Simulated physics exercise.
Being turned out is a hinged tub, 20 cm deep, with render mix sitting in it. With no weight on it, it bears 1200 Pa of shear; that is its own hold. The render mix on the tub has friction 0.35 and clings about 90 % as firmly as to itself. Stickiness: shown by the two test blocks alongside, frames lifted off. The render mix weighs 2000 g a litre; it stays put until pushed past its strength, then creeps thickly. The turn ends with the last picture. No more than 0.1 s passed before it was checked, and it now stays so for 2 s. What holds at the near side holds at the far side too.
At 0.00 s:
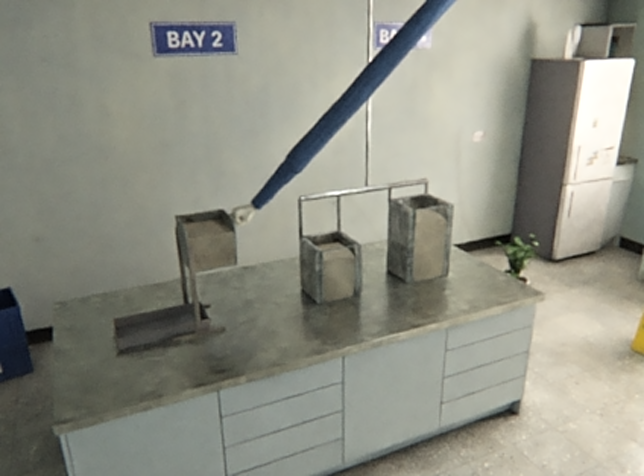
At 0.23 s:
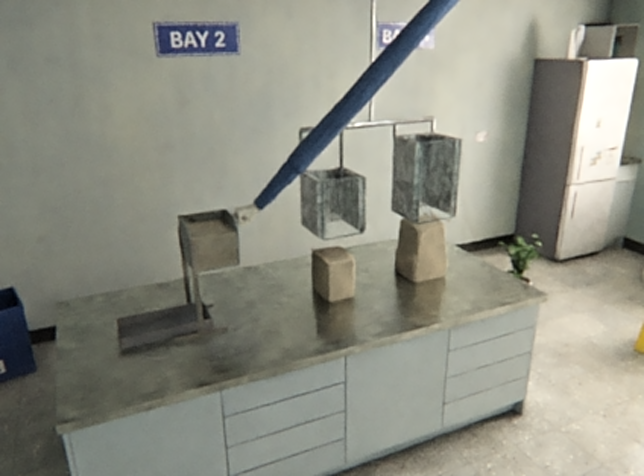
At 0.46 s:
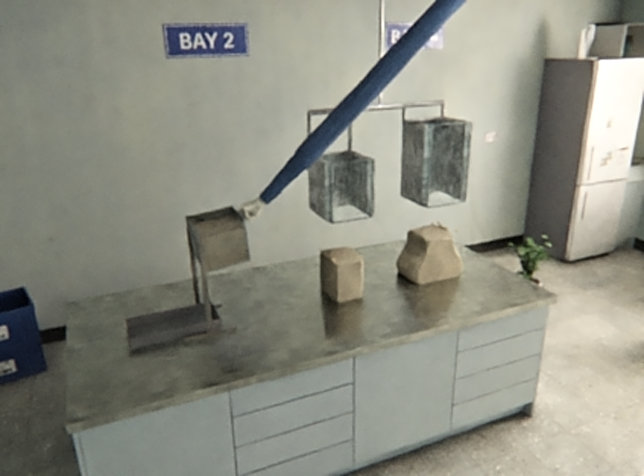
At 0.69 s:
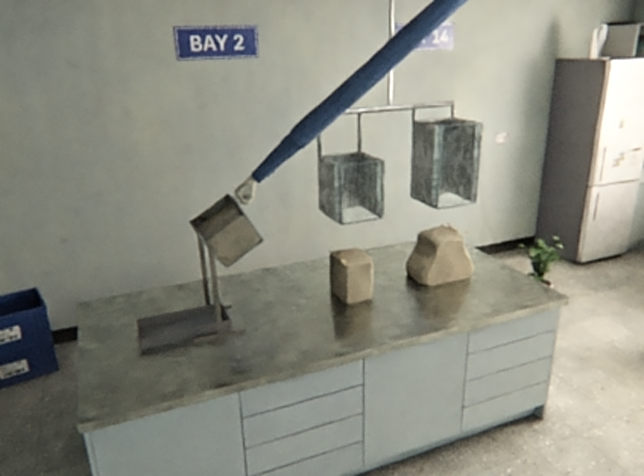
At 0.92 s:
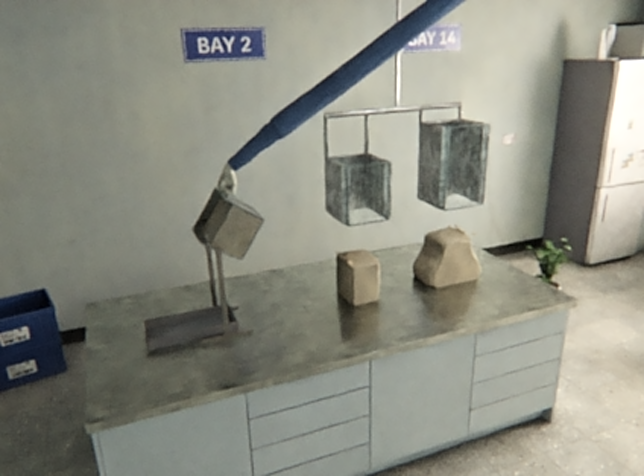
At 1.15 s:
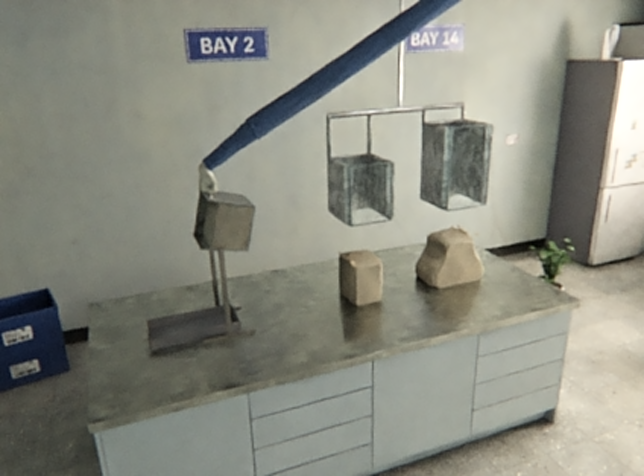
Two casings lift off blocks, the right block slumps, then a blue arm tilts a tub.
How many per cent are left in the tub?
About 100 %.
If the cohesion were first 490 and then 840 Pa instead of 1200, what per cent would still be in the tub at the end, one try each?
It'd be some 100 percent the first time and some 100 percent the second.
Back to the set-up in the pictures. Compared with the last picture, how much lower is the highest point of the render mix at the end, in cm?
About 0 cm.
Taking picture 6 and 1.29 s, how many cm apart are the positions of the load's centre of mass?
Around 0 cm.
After 1.29 s, the tub is at 76 degrees and holds 100 %.
After 1.46 s, the tub is at 76 degrees and holds 100 %.
After 1.63 s, the tub is at 76 degrees and holds 100 %.
After 1.80 s, the tub is at 76 degrees and holds 100 %.
After 3.15 s, at the end, the tub is at 76 degrees and holds 100 %.
